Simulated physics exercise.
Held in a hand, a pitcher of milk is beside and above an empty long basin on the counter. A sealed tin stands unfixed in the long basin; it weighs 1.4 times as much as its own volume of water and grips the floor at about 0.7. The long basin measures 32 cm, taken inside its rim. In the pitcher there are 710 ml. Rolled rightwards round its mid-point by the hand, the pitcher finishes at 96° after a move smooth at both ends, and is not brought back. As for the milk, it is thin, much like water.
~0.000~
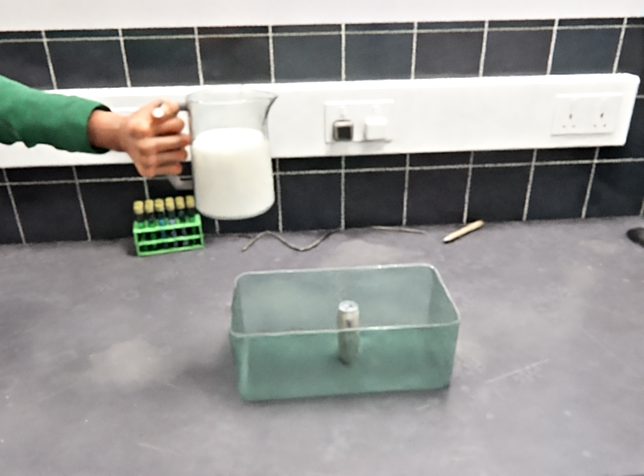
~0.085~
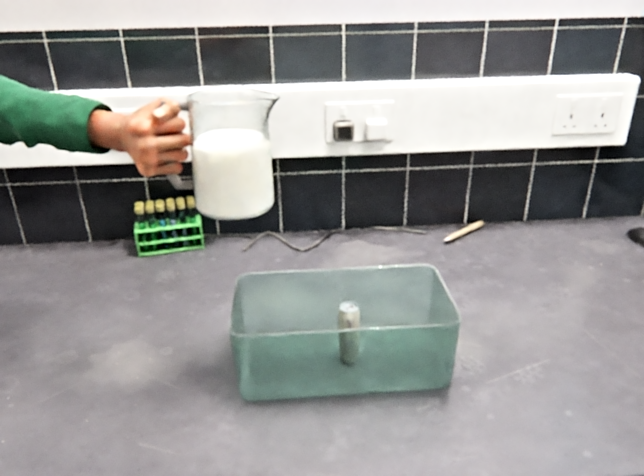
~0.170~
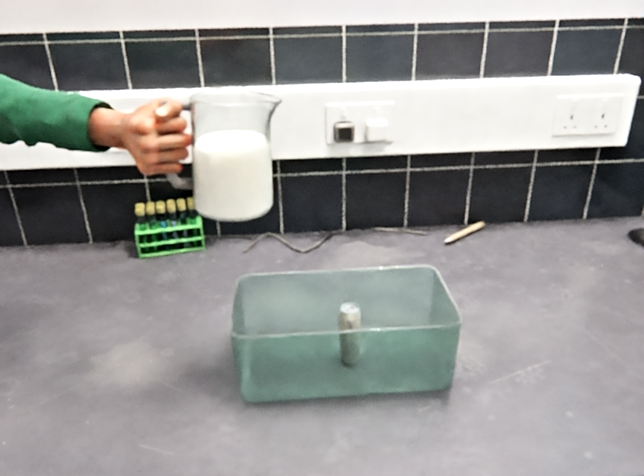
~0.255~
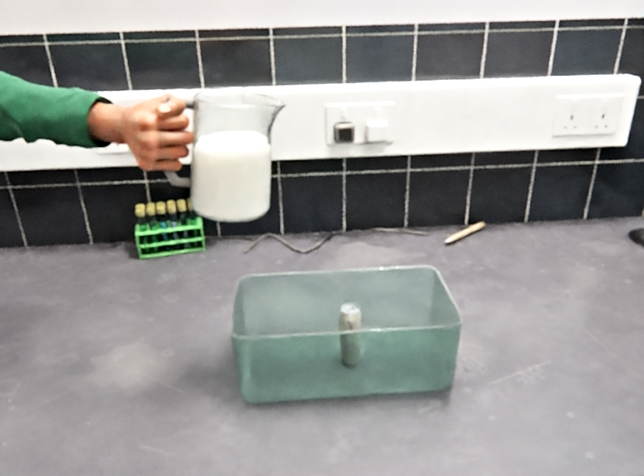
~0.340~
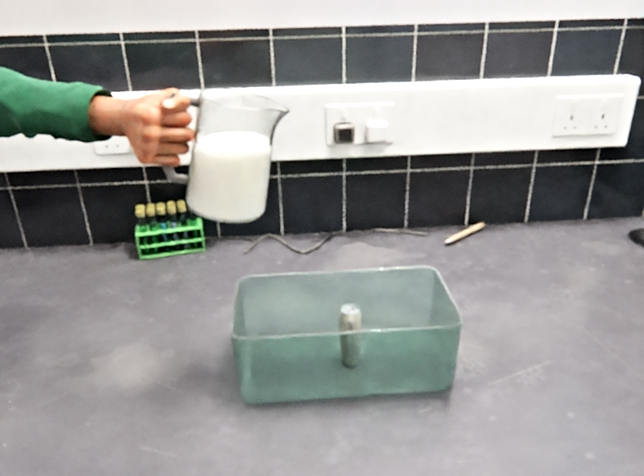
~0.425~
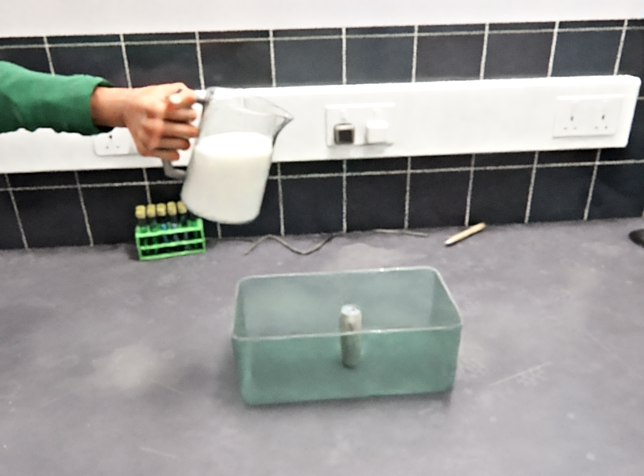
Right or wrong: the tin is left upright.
Right.
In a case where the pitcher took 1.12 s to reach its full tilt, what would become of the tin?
After the tilt, the tin is still standing.
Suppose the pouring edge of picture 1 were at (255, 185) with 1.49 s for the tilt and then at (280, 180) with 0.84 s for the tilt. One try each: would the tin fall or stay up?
First it stays on its base; then it tips over.
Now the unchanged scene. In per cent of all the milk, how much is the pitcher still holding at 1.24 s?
60 per cent or so.
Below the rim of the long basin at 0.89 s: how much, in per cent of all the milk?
Near 0 in a hundred.
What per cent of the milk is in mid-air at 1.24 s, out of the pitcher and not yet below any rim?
Near 24 per cent, I'd say.
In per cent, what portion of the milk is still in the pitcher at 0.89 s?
Still held: Roughly 98 % of the total.
After 0.89 s the tilt is 63° and 98 per cent is still to pour; the tin stands where it began.
After 1.24 s the tilt is 89° and 60 per cent is still to pour; the tin stands where it began.
After 1.60 s the tilt is 96° and 19 per cent is still to pour; the tin stands where it began.
After 1.99 s the tilt is 96° and 5 per cent is still to pour; the tin stands where it began.
In the end the tin stands where it began.
